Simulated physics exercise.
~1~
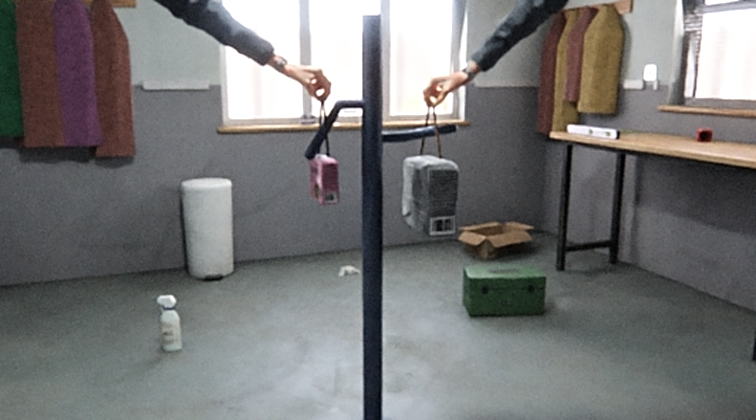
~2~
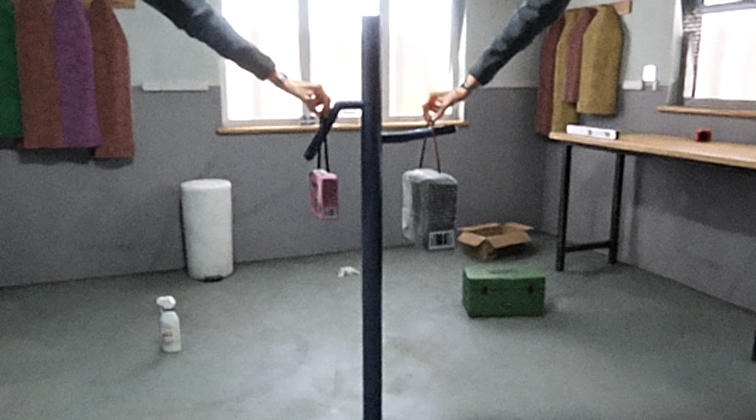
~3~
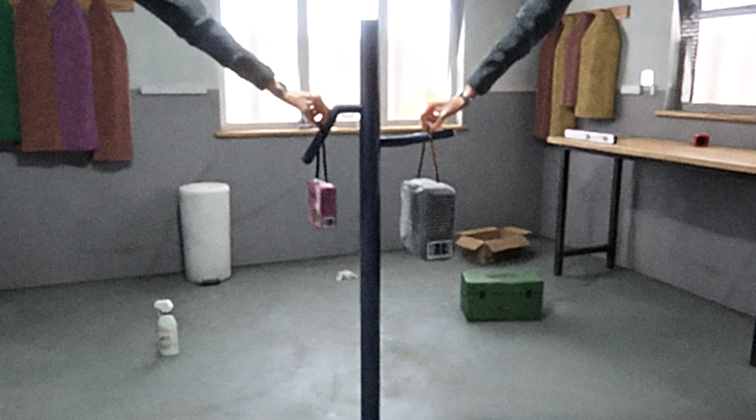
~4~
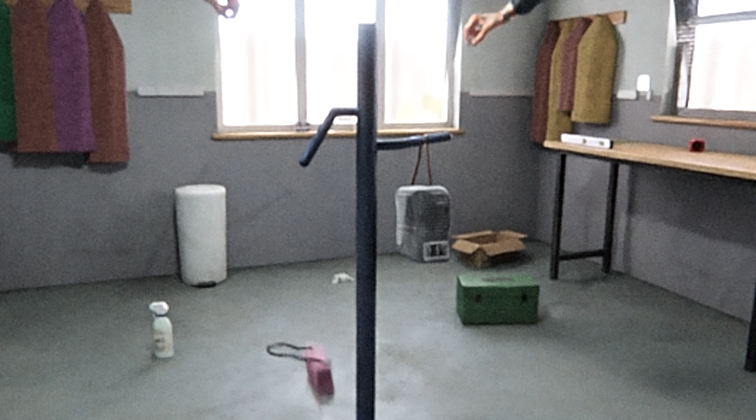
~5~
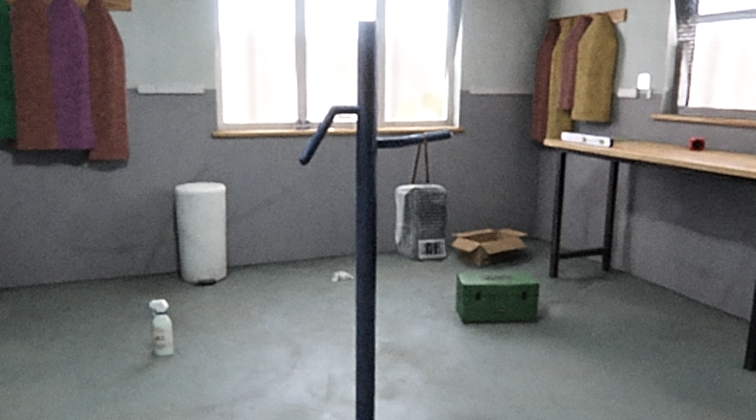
The video shows two hands lowering a pink pouch and a grey sack by their loops onto the left and right pegs of a dark post. Once released, the pink pouch slips off and falls to the floor, while the grey sack stays hanging.
